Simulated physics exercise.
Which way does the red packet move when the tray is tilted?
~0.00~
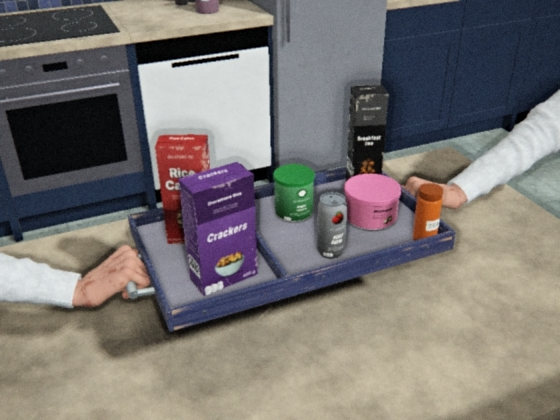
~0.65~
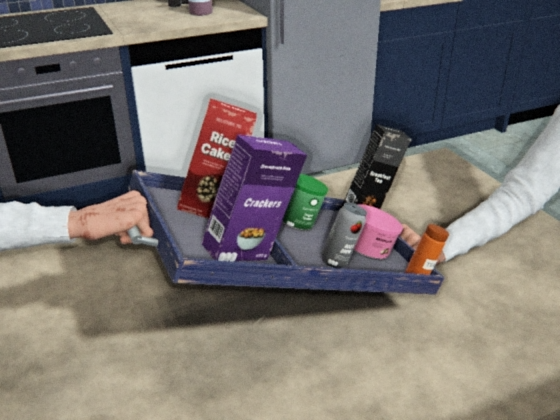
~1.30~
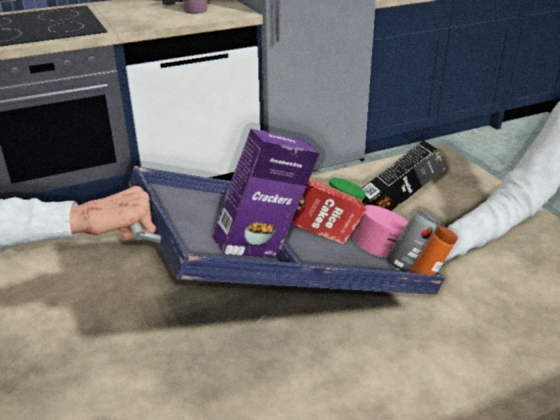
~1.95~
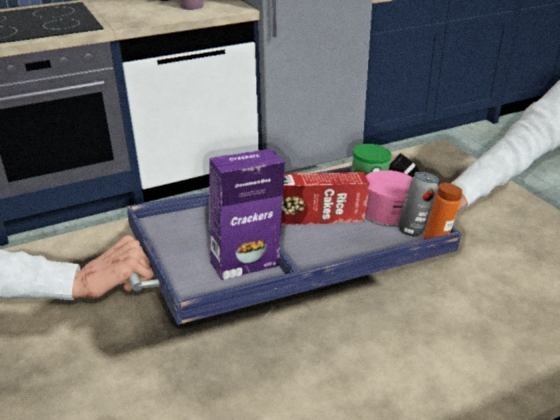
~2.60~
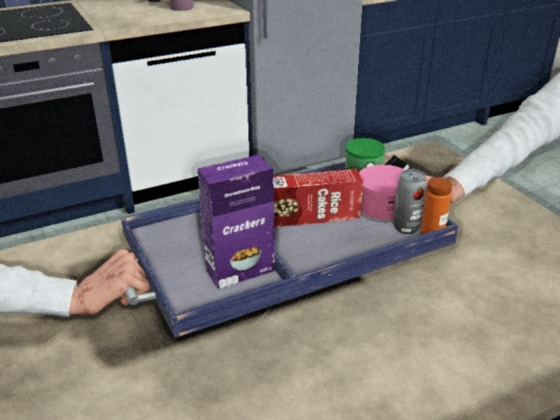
The red packet moves to the right, toppling over as it goes.
In the video, two hands tilt a tray of groceries down to the right and level it again; the items slide right, the red packet topples onto its side, and the black carton ends tipped over off the tray, while the purple packet stays upright.
